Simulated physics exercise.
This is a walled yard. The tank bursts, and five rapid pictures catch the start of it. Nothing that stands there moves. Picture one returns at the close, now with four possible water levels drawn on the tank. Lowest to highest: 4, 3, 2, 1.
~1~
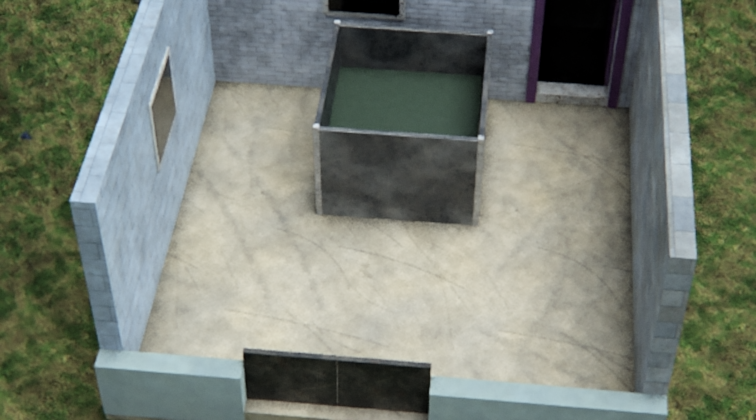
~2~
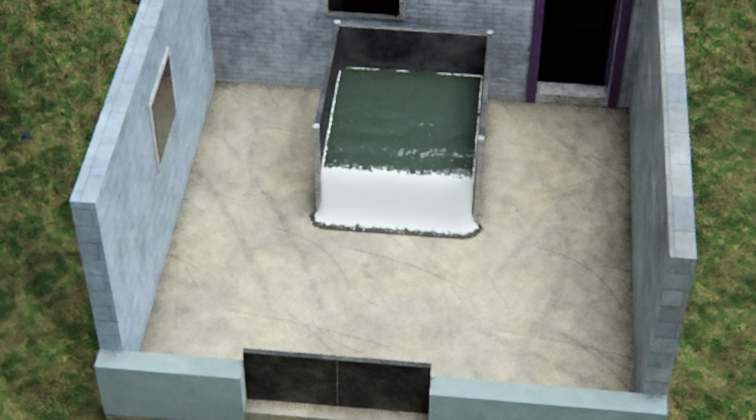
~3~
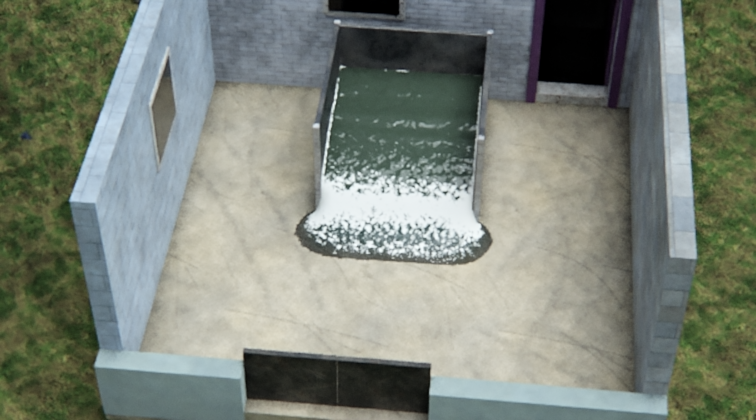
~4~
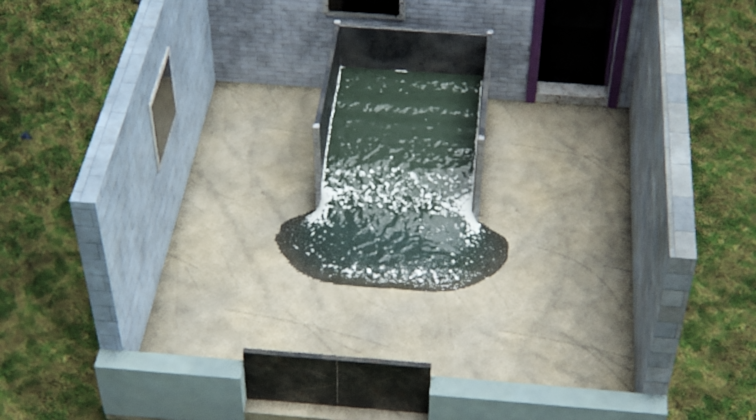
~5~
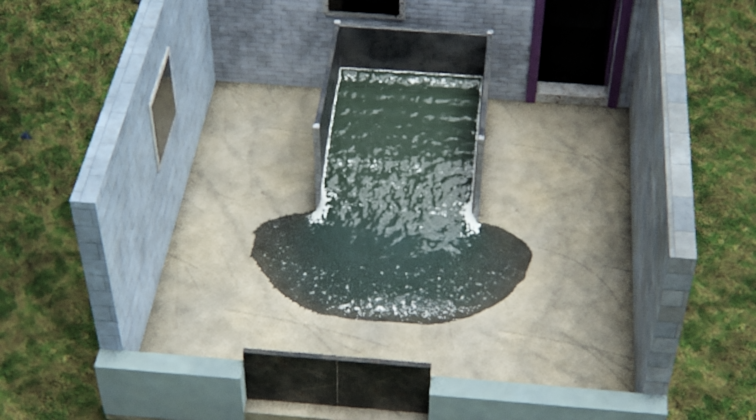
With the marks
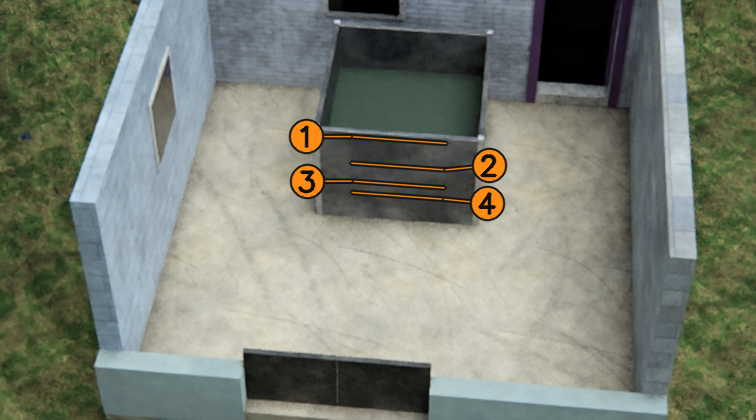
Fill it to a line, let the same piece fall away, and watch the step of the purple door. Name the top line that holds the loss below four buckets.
The answer is level 3.
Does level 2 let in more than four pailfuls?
Yes.
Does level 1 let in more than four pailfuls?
Yes, it does.
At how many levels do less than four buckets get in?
Two of them.
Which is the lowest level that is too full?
Here it is level 2.
On the marked copy, 1 at (398, 140); 2 at (398, 166); 3 at (397, 184); 4 at (397, 195); from the bottom up 4, 3, 2, 1.
With 1, dozens of bucketfuls pour in.
With 2, about 7 bucketfuls get in.
With 3, a splash gets over, under a bucket.
With 4, nothing gets over.
